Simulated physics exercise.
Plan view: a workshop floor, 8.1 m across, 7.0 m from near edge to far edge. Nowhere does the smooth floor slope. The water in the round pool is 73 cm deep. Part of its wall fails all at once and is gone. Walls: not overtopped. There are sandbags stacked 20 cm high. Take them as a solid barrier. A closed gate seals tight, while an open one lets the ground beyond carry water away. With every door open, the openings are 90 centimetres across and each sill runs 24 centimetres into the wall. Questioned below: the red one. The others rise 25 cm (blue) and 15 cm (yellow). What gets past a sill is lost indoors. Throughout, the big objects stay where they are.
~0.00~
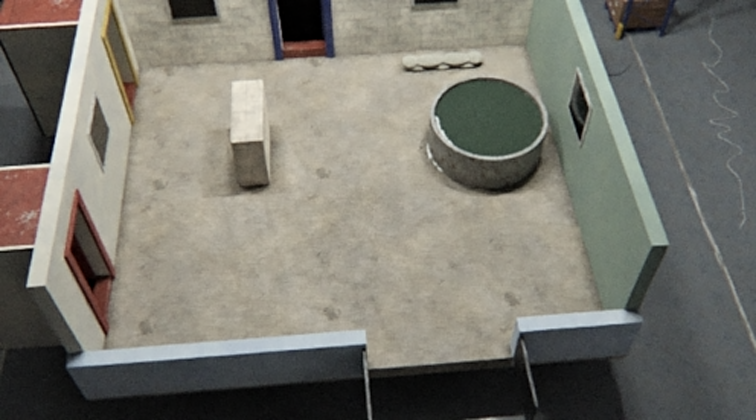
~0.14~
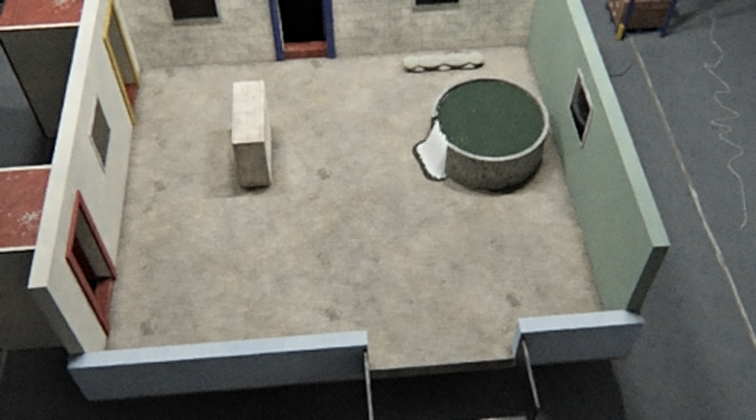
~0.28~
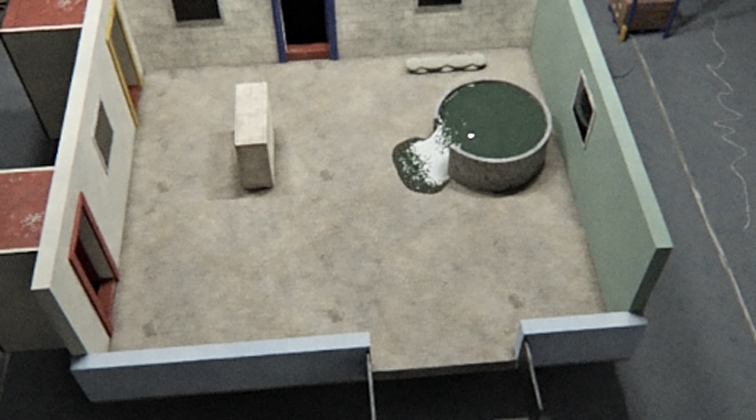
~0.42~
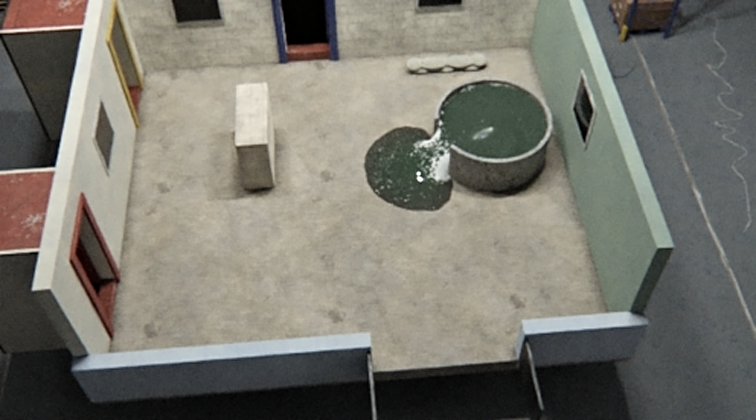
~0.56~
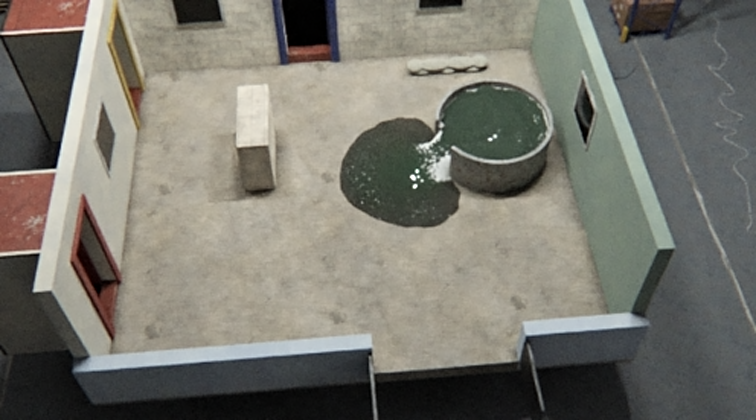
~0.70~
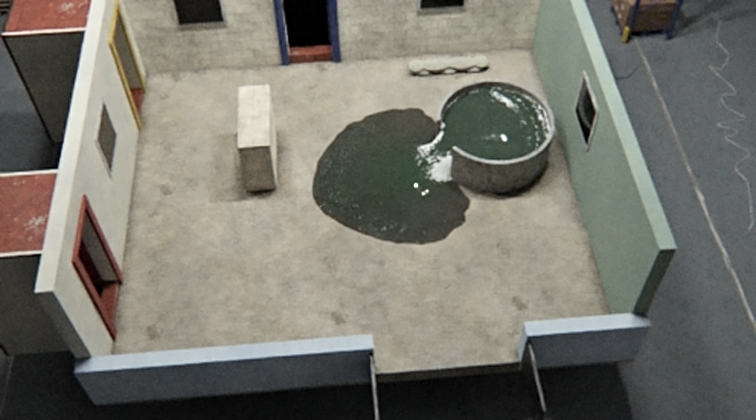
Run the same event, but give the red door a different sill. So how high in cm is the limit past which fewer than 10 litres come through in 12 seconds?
The limit is about 12.5 cm.
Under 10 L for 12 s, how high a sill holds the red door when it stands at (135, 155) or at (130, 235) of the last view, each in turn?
Minimums: Roughly 7.0 cm and 7.5 cm.
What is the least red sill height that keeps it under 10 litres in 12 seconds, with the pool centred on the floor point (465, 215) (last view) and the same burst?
In this case, 16 cm or so.
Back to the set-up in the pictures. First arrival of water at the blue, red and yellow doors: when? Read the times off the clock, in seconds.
Blue 2.4 s, red 2.6 s, yellow 3.8 s.
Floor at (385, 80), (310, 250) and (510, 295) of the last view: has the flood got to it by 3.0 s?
Okay, in order that's stayed dry, got wet and finally stayed dry.
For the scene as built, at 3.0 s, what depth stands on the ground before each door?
The blue door has 3 cm, the red door 18 cm and the yellow door 0 cm.
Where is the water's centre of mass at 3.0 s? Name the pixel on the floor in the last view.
Approximately (378, 184).
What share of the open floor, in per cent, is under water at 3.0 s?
Close to 50 per cent is wet.
After 1.4 s water covers 25 % of the floor, deepest (32 cm) near (433, 164); it has not reached the red door.
After 3.0 s water covers 50 % of the floor, deepest (22 cm) near (433, 164); 18 cm at the red door, 0 litres in over its 14 cm sill.
After 12.0 s water covers 90 % of the floor, deepest (10 cm) near (141, 116); 6 cm at the red door, 5 litres in over its 14 cm sill.
At the red door as built, the water arrived by 2.6 s and peaked near 18 cm at 3.0 s.
With a sill of 10.5 cm, 25 litres would have come in within the 12 s; with 14 cm, 5 litres. So under 10 litres takes about 12.5 cm.
